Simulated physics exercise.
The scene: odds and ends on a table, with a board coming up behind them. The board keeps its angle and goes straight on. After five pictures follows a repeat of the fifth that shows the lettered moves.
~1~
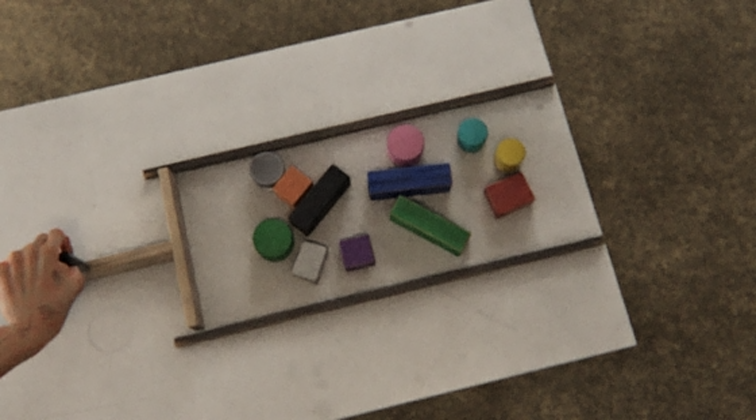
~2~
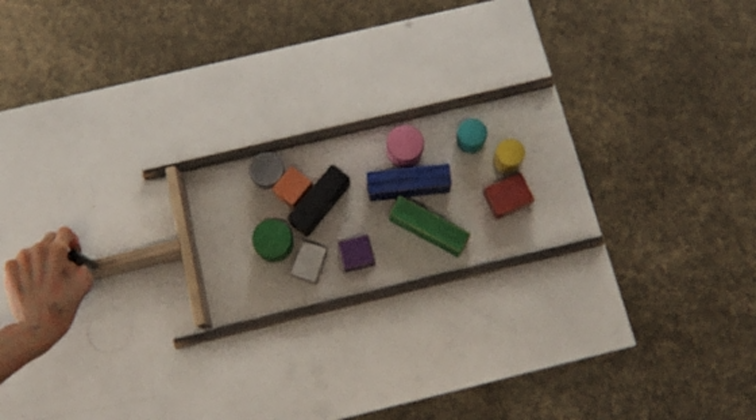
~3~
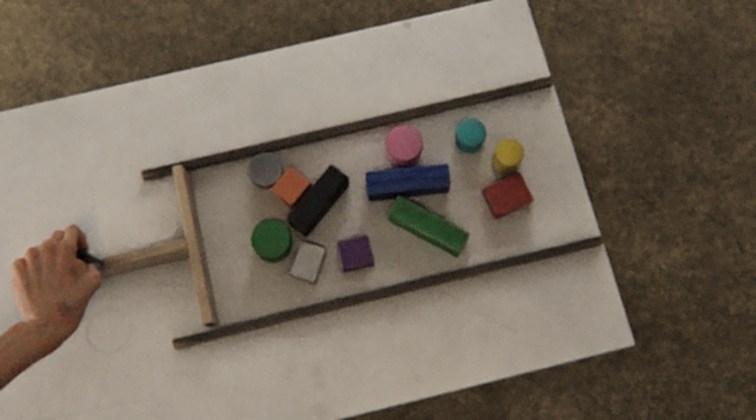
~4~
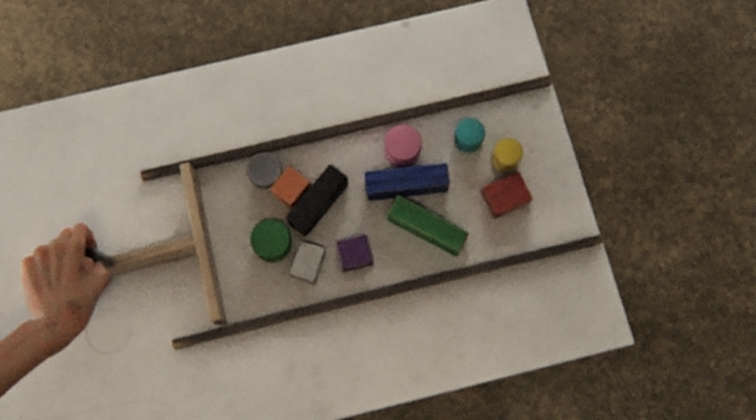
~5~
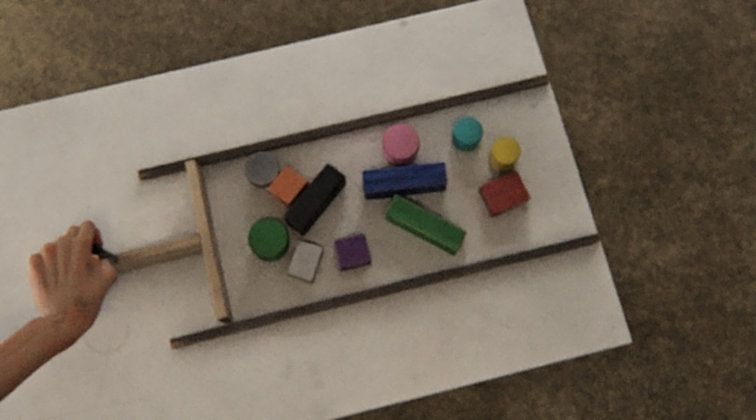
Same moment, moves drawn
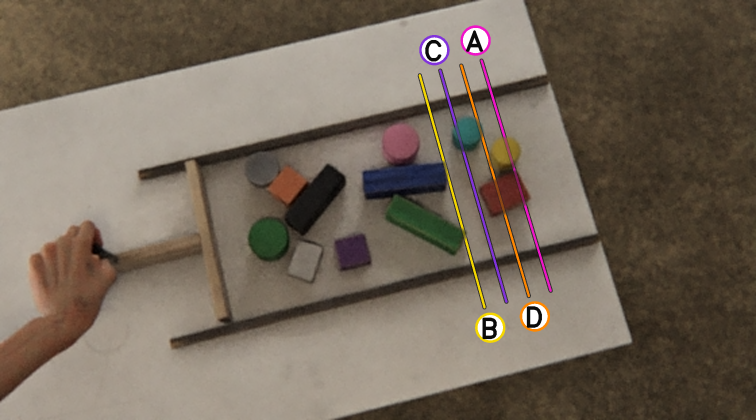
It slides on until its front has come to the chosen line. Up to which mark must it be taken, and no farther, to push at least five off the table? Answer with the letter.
At A, and not before.
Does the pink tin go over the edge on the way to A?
By then, yes.
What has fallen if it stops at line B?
The yellow tin goes over.
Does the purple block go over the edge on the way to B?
By then, no.
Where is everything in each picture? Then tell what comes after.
The first frame shows board (177, 245); pink tin (405, 146); green stick (429, 226).
The second frame shows board (184, 244); purple block (357, 254).
The third frame shows board (192, 242); black stick (318, 201).
The fourth frame shows board (199, 240); grey tin (265, 172).
The fifth frame shows board (205, 238); yellow tin (504, 155); white block (306, 262); orange block (289, 188).
On the copy, A at (515, 172); B at (451, 187); C at (472, 182); D at (494, 177).
On A. First, board (319, 210); grey tin (328, 152); white block (355, 264).
Then, board (431, 183); yellow tin (576, 142); turquoise tin (526, 124).
Finally, board (516, 163); yellow tin over the edge; blue stick over the edge; six fallen.
By contrast, B drops only one; C drops only two; D drops only four.
